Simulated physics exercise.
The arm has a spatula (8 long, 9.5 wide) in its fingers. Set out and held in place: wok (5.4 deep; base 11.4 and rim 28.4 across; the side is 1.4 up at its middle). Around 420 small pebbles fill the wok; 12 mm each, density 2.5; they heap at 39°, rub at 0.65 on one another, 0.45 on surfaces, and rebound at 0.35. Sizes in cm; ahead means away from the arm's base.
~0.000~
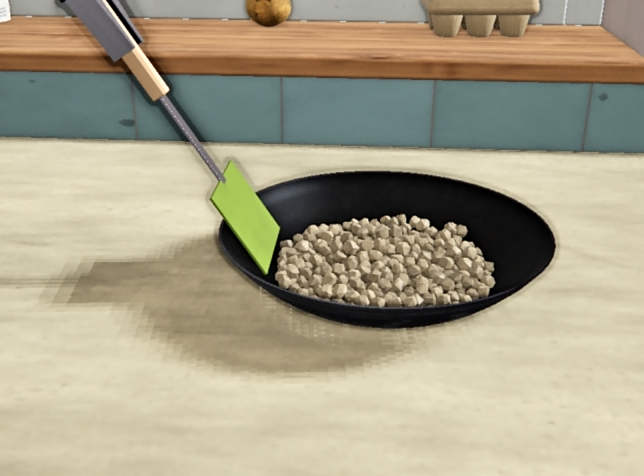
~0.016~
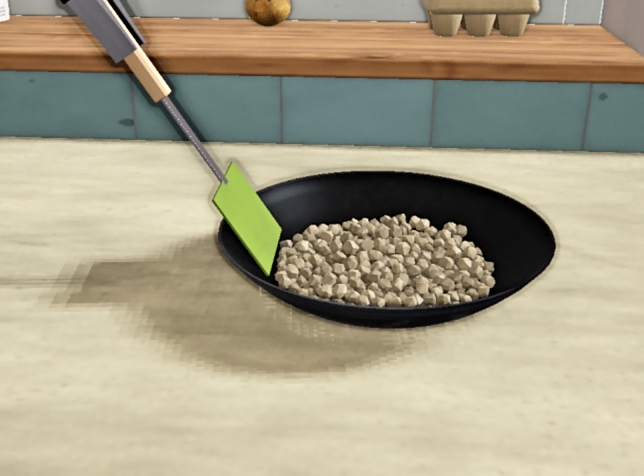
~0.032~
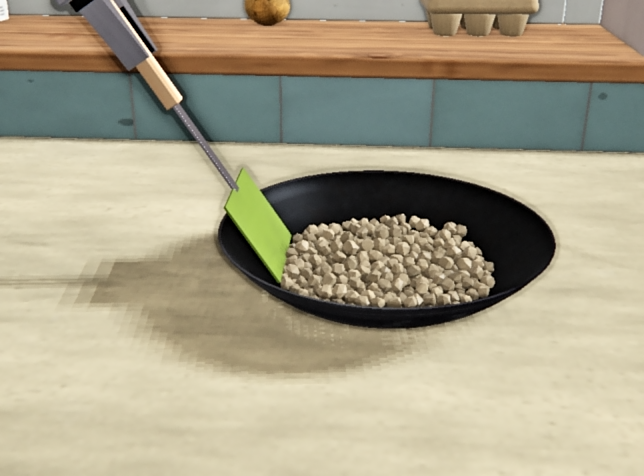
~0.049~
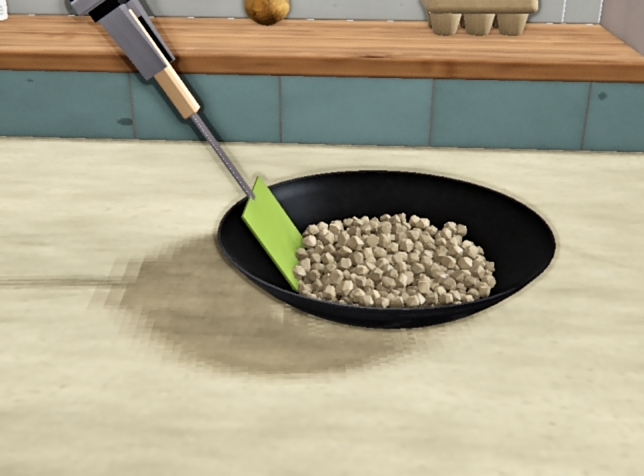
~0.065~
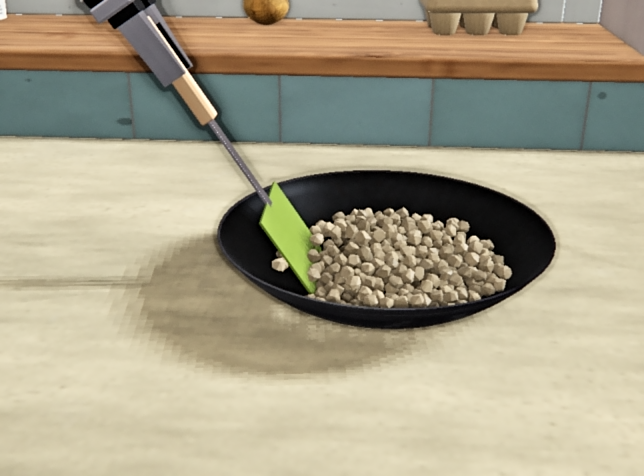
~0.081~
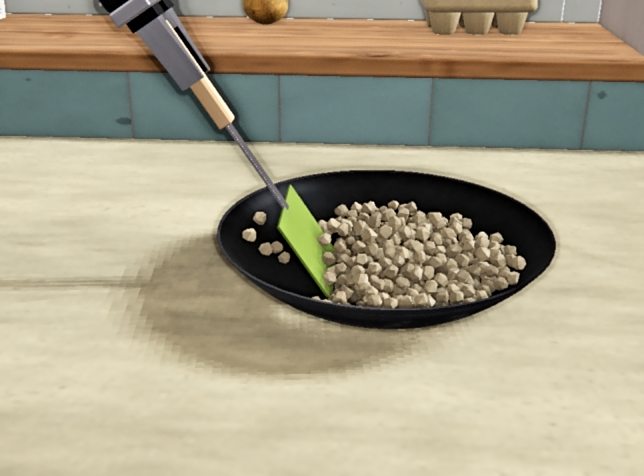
A green spatula held by a robot arm pushes small pebbles rightward across a black wok.
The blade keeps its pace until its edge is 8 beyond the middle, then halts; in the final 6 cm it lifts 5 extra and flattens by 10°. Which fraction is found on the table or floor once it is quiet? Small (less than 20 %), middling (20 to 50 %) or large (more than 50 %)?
Share on the table or floor: Middling (20 to 50 %).
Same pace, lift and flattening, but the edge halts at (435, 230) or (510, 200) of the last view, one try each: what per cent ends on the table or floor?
About 5 and 45 per cent.
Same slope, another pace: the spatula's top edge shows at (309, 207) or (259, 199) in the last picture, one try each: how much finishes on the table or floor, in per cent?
About 35 and 15 per cent.
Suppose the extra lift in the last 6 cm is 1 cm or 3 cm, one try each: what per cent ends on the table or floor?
About 35 and 30 per cent.
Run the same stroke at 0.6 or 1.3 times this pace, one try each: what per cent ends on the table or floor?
Some 15 and 35 per cent.
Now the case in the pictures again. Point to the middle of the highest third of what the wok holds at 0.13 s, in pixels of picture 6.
Near (454, 244).
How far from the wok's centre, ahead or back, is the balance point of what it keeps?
Roughly 5.5 cm ahead.
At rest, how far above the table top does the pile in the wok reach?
Some 6.0 cm.
After 0.13 s, sloping 57°, highest piece 12 above the table; 417 in the wok, 2 on the blade or in flight.
After 0.17 s, sloping 54°, highest piece 17 above the table; 413 in the wok, 6 on the blade or in flight.
After 0.40 s, sloping 47°, highest piece 11 above the table; 308 in the wok, 74 on the table or floor, 37 on the blade or in flight.
After 1.45 s, sloping 47°, highest piece 6 above the table; 308 in the wok, 111 on the table or floor.
At rest, 308 in the wok, 111 on the table or floor. That is 26 % on the table or floor.
